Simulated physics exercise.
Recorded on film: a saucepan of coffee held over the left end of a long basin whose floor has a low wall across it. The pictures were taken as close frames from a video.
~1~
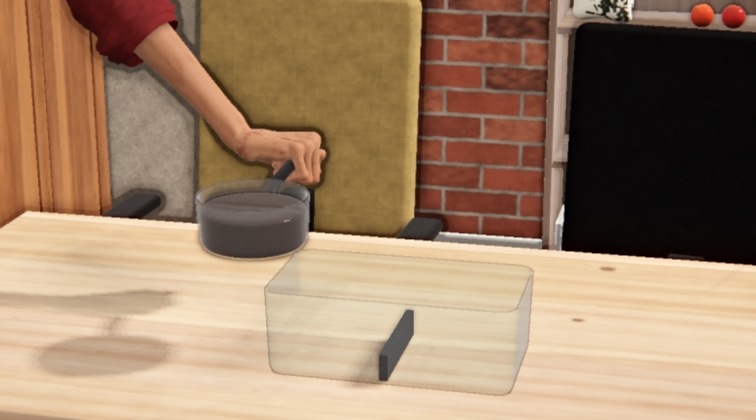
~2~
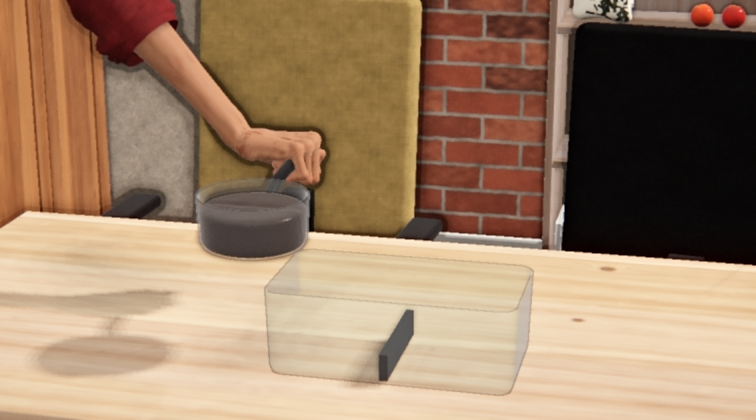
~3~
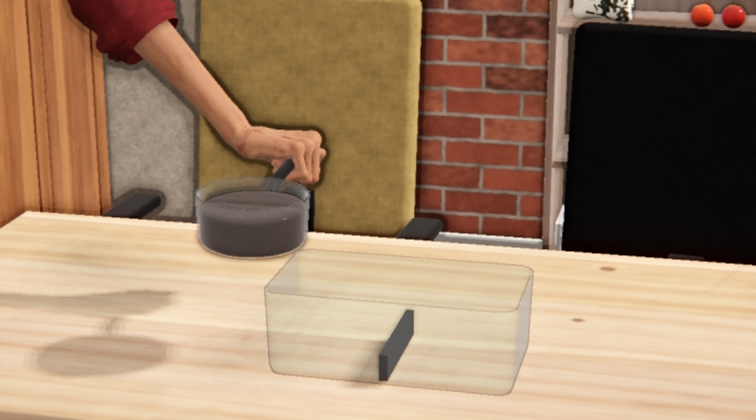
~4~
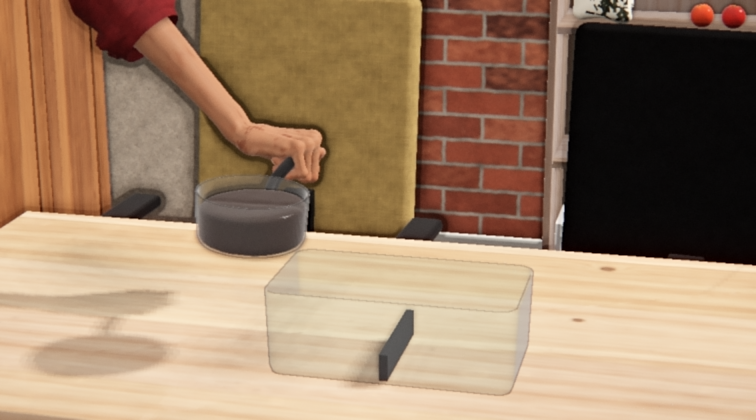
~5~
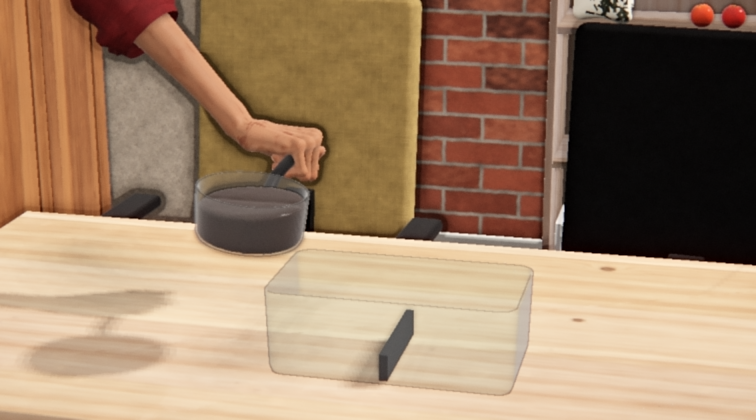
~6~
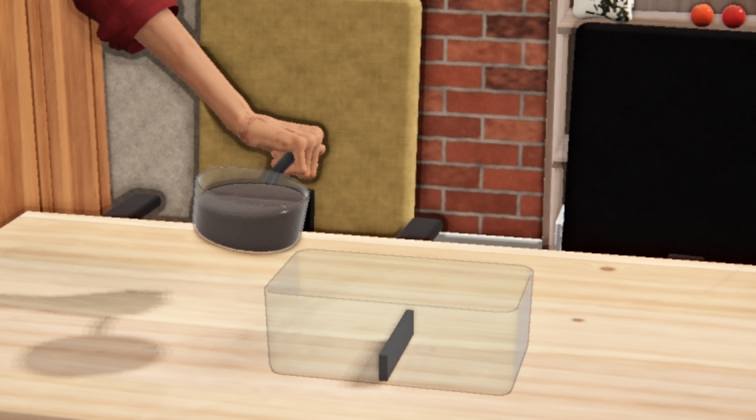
The footage shows a hand holding a saucepan of dark liquid by its handle above the left end of a clear basin with a low dark wall inside; the pan stays almost level at first, then tilts slightly toward the basin.
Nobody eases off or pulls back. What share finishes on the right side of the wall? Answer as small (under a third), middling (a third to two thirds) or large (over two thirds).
Small, under a third.
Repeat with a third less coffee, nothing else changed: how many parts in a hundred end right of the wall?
Some 5 parts in a hundred, give or take.
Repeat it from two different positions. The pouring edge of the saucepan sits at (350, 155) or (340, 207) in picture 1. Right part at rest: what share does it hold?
Roughly 90 % and 80 %.
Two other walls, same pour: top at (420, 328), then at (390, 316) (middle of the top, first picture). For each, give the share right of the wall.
Respectively 5 and 15 per cent, approximately.
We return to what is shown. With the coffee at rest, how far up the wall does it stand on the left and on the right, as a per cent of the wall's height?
Left side roughly 70, right side roughly 10.
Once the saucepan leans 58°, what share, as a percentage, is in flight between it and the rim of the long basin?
That works out near 25 percent.
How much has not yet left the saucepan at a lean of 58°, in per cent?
65 per cent, approximately.
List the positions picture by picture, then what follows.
The first picture shows tilt 0°; pouring edge (306, 200); surface from (204, 203) to (305, 210); the long basin's rim runs from (281, 271) to (525, 291); the wall's top is at (397, 333).
The second picture shows tilt 0°; pouring edge (306, 200); surface from (204, 203) to (306, 210).
The third picture shows tilt 2°; pouring edge (306, 200); surface from (203, 202) to (305, 209).
The fourth picture shows tilt 4°; pouring edge (306, 200); surface from (203, 201) to (305, 207).
The fifth picture shows tilt 6°; pouring edge (306, 200); surface from (202, 198) to (305, 205).
The sixth picture shows tilt 10°; pouring edge (306, 200); surface from (202, 195) to (305, 203).
A moment on, the tilt is 58° and 63 per cent is still to pour, 10 is left of the wall and 0 right of it.
Next, the tilt is 93° and 12 per cent is still to pour, 62 is left of the wall and 14 right of it.
Then the tilt is 104° and 0 per cent is still to pour, 82 is left of the wall and 16 right of it.
Later the tilt is 104° and 0 per cent is still to pour, 82 is left of the wall and 17 right of it.
Finally, 82 per cent lies left of the wall, 18 right of it and 1 outside.
